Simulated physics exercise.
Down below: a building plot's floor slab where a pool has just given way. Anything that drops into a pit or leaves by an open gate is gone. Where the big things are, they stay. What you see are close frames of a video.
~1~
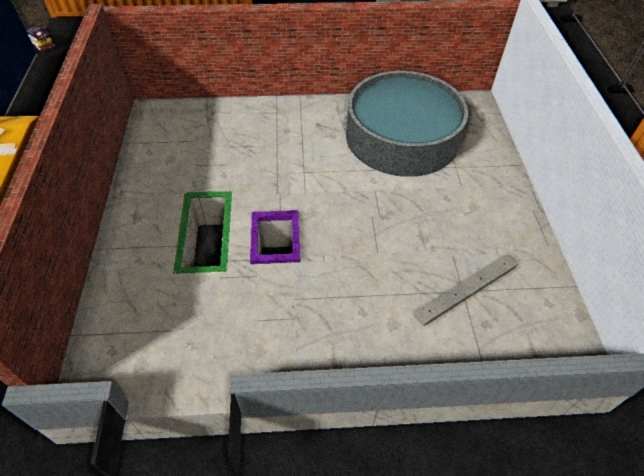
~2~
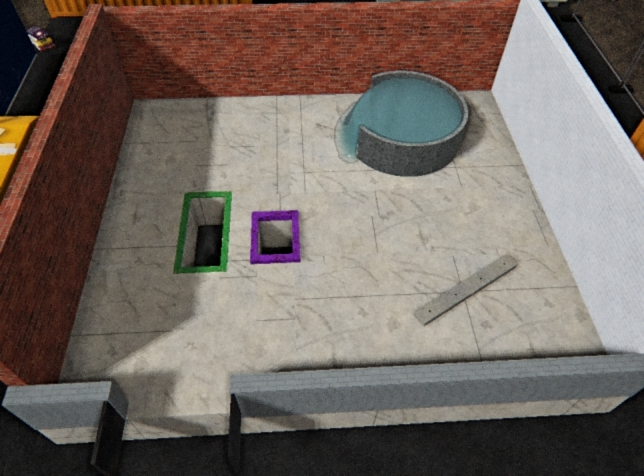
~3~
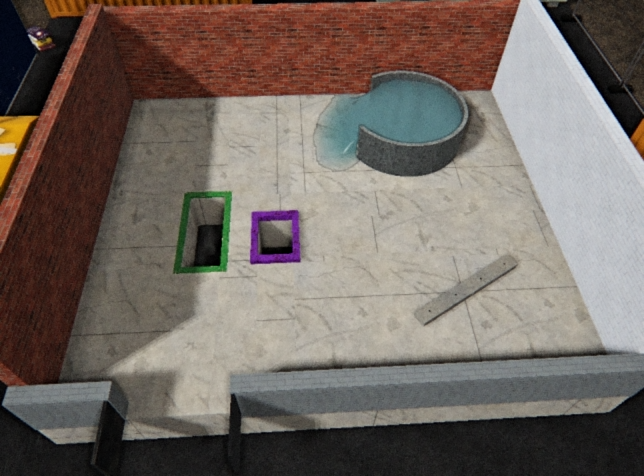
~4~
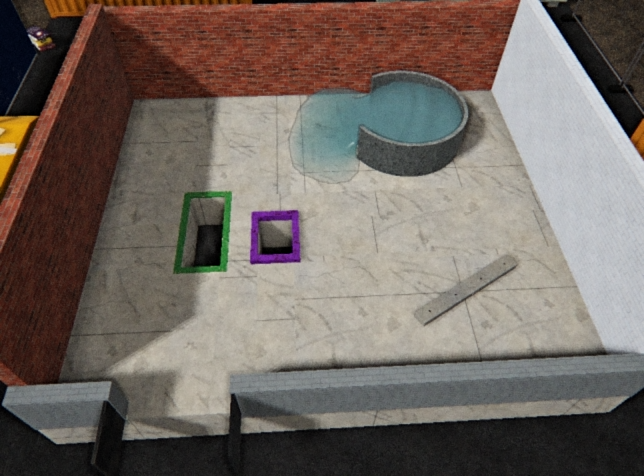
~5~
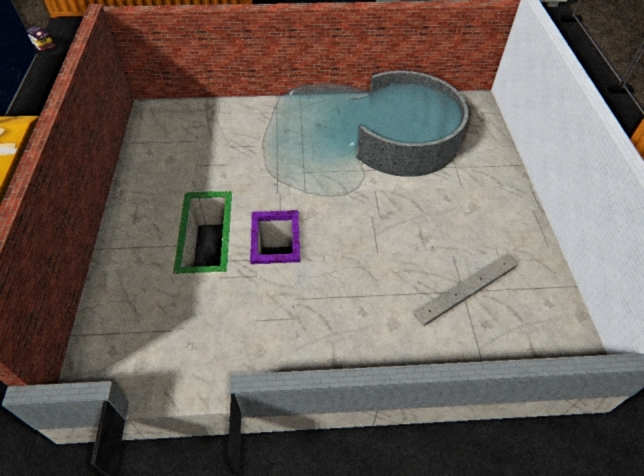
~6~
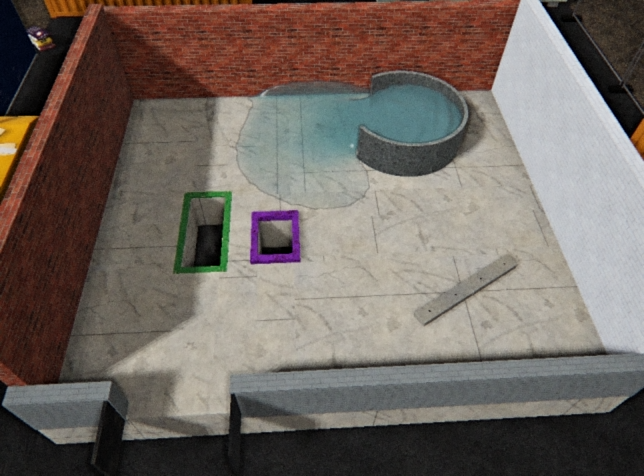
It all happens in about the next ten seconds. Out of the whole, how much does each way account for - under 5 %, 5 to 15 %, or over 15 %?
In order: The gate accounts for a medium-sized part - five to fifteen per cent, the green pit accounts for a substantial part - beyond fifteen per cent, the purple pit accounts for a negligible part - below five per cent.
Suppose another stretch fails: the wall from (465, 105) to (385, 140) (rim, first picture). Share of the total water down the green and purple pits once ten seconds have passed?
In percent: Green 8, purple 0.
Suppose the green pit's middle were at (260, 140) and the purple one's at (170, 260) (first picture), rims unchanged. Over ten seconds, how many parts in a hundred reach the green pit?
Note: Green pit, 55 percent.
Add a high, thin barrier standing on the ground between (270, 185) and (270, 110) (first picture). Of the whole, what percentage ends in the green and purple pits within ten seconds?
I'd give green roughly 12 % and purple roughly 6 %.
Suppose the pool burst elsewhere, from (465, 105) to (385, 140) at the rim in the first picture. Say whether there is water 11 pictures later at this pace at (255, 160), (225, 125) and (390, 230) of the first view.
The first would be still unwetted, the second still unwetted and the third drenched.
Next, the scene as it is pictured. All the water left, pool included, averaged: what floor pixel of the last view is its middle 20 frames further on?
The water centres close to (248, 148).
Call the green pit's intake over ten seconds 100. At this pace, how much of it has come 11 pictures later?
That comes out to 10 per cent by my count.
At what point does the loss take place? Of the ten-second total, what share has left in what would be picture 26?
Roughly 10 percent.
A moment on, water covers 30 % of the floor; the gate 0 %, the green pit 0 %, the purple pit 0 %.
Next, water covers 30 % of the floor; the gate 0 %, the green pit 2 %, the purple pit 0 %.
Then, water covers 40 % of the floor; the gate 0 %, the green pit 4 %, the purple pit 0 %.
Later, water covers 50 % of the floor; the gate 5 %, the green pit 15 %, the purple pit 0 %.
In the end, water covers 80 % of the floor; the gate 13 %, the green pit 25 %, the purple pit 0 %.
